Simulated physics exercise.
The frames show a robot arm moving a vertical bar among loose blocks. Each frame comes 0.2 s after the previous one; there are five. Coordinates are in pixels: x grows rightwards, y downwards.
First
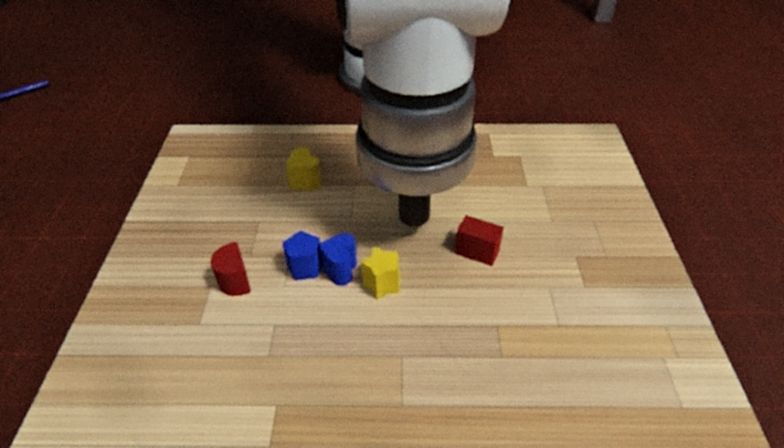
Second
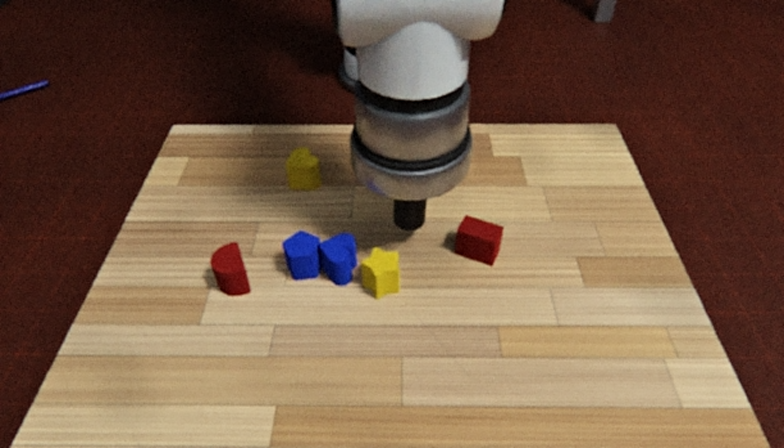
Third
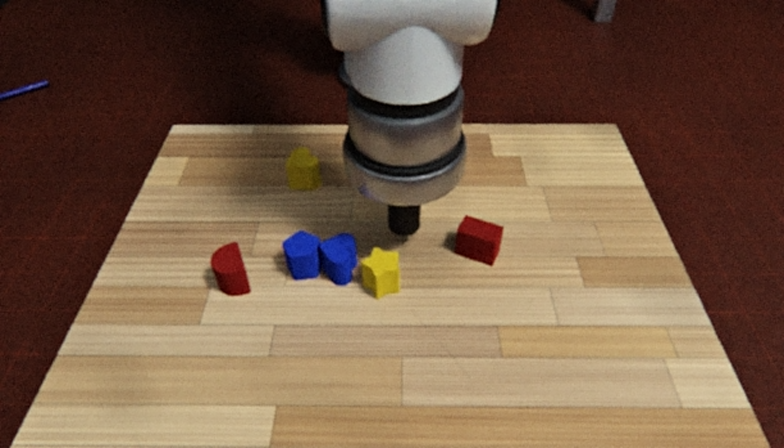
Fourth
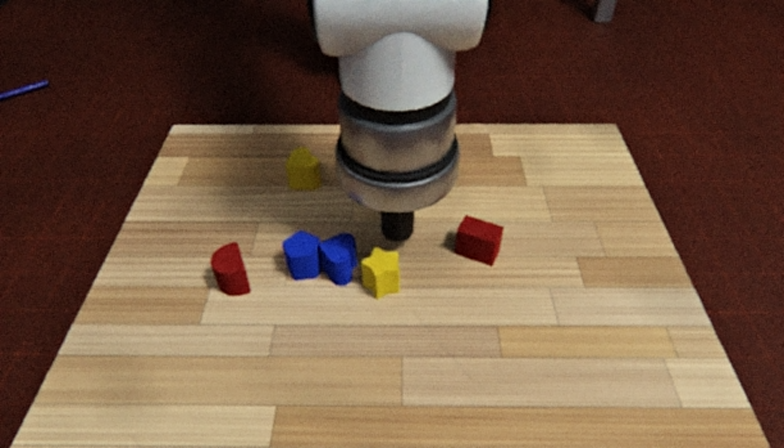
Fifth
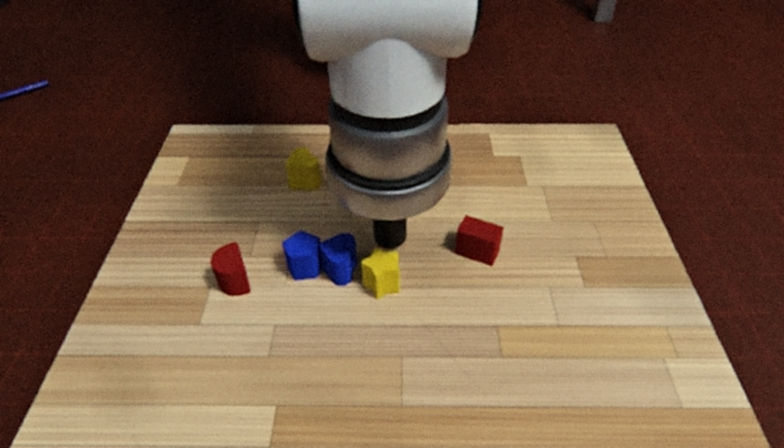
The robot arm moves its dark bar slightly left and forward toward the yellow star-shaped block.
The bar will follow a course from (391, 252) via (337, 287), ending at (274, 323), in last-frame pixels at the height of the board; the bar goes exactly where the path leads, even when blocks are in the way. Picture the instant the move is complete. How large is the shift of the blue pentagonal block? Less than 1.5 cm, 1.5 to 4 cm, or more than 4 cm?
It gets moved 1.5 to 4 cm.
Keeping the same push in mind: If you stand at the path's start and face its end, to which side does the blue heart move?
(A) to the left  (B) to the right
I'll go with B - to the right.
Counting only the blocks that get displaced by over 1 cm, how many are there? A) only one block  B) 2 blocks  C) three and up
Letter C.
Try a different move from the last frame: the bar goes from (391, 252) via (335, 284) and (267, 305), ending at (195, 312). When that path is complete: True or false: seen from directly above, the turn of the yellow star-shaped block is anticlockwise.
My answer: True.
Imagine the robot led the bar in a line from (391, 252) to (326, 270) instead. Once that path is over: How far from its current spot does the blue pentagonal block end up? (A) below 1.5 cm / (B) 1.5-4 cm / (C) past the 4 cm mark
I'll go with B - 1.5-4 cm.
On the path given first. One third of the way, bar (354, 261); blue pentagonal block (285, 245), turned 20° clockwise; blue heart (319, 255); yellow star-shaped block (374, 271), turned 55° anticlockwise.
Two thirds of the way, bar (313, 284); blue pentagonal block (271, 246), turned 60° clockwise; blue heart (285, 266), turned 10° clockwise; yellow star-shaped block (373, 272), turned 65° anticlockwise.
At the end, bar (270, 309); red D-shaped block unmoved; blue pentagonal block (269, 245), turned 70° clockwise; blue heart (267, 273), turned 50° clockwise; yellow star-shaped block (373, 272), turned 65° anticlockwise.
